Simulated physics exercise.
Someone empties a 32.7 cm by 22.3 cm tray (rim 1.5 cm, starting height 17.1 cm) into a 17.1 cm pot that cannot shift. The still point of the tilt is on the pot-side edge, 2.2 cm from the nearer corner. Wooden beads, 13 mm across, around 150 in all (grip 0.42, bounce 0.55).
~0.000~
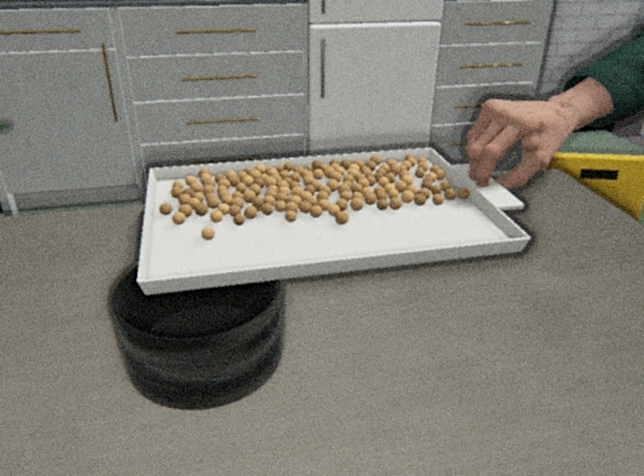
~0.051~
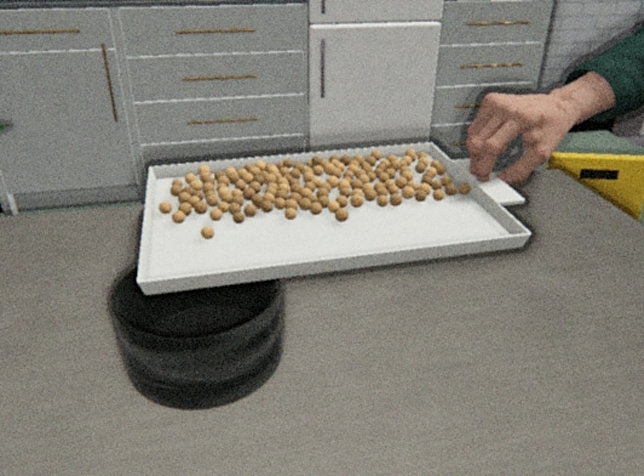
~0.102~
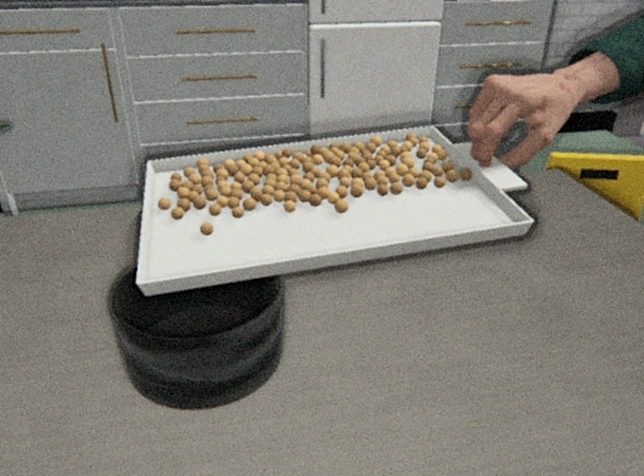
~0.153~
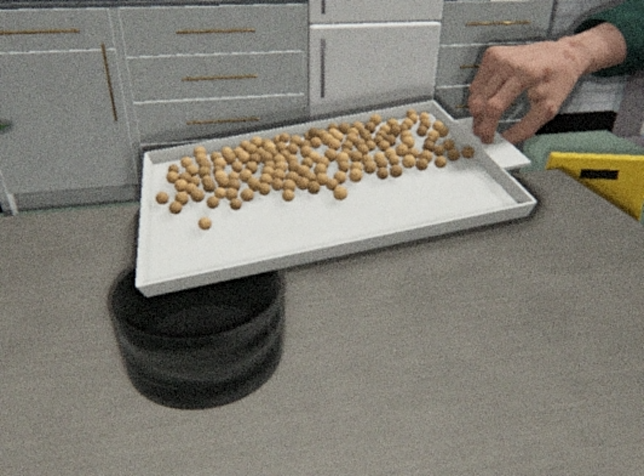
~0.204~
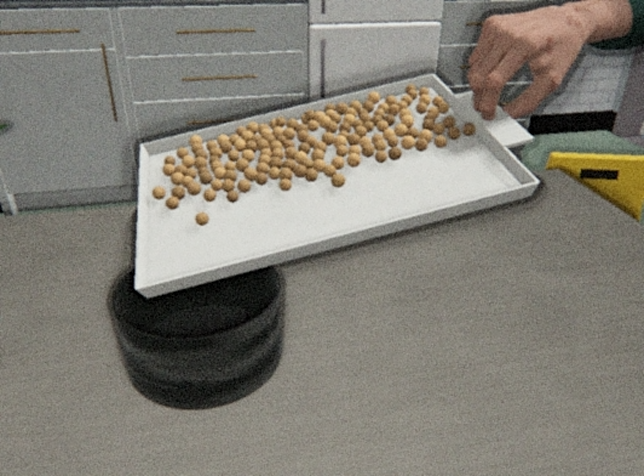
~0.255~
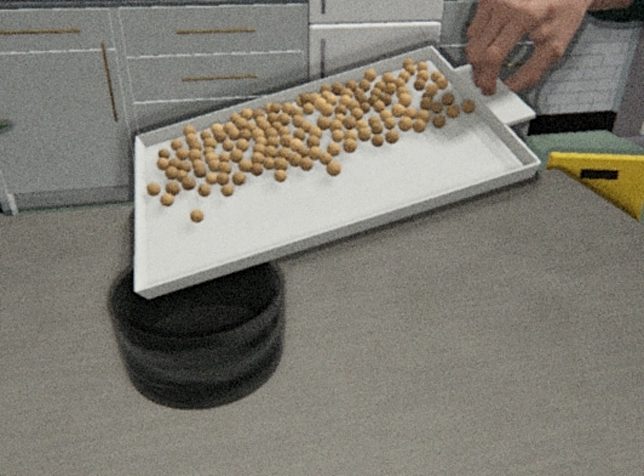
A white tray scattered with small round wooden beads sat level above a dark pot, then a hand raised its right end, slanting it down to the left while the beads stayed bunched together.
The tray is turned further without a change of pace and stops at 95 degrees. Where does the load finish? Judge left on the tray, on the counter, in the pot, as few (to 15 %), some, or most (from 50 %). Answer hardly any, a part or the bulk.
Tray: Hardly any, counter: The bulk, pot: Hardly any.
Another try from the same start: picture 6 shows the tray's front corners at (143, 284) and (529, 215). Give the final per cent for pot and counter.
Pot 0, counter 100.
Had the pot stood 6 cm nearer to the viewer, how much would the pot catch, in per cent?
Then about 0 per cent.
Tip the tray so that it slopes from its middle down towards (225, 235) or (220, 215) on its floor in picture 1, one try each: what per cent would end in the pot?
About 0 and 30 per cent.
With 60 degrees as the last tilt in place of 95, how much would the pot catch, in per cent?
In that case some 0 per cent.
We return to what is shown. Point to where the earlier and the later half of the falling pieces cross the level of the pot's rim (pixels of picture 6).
At about (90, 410), then at (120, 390).
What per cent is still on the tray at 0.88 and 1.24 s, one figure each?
About 40, 5.
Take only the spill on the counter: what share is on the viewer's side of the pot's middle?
Roughly 100 per cent.
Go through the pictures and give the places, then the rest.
Tray tilt 0 degrees, front corners at (144, 278) and (524, 236); middle of the pieces at (316, 186); pot at (198, 287), in the first picture.
Tray tilt 1 degrees, front corners at (143, 279) and (525, 232); middle of the pieces at (316, 183), in the second picture.
Tray tilt 4 degrees, front corners at (143, 280) and (527, 219), lowest corner left front; middle of the pieces at (316, 173), in the third picture.
Tray tilt 9 degrees, front corners at (142, 282) and (530, 200), lowest corner left front; middle of the pieces at (314, 158), in the fourth picture.
Tray tilt 14 degrees, front corners at (141, 284) and (532, 181), lowest corner left front; middle of the pieces at (311, 142), in the fifth picture.
Tray tilt 19 degrees, front corners at (140, 286) and (534, 161), lowest corner left front; middle of the pieces at (307, 127); pot at (198, 287). Its pace works out near 100 degrees a second, in the sixth picture.
Then, at 0.63 s, tilt 56 degrees; the tray holds 100 %, the pot 0 %.
After 0.88 s, tilt 80 degrees; the tray holds 40 %, the pot 0 %.
After 1.24 s, tilt 95 degrees; the tray holds 5 %, the pot 0 %.
In the end, at 2.3 s, tray 0 %, counter 100 %, pot 0 %.
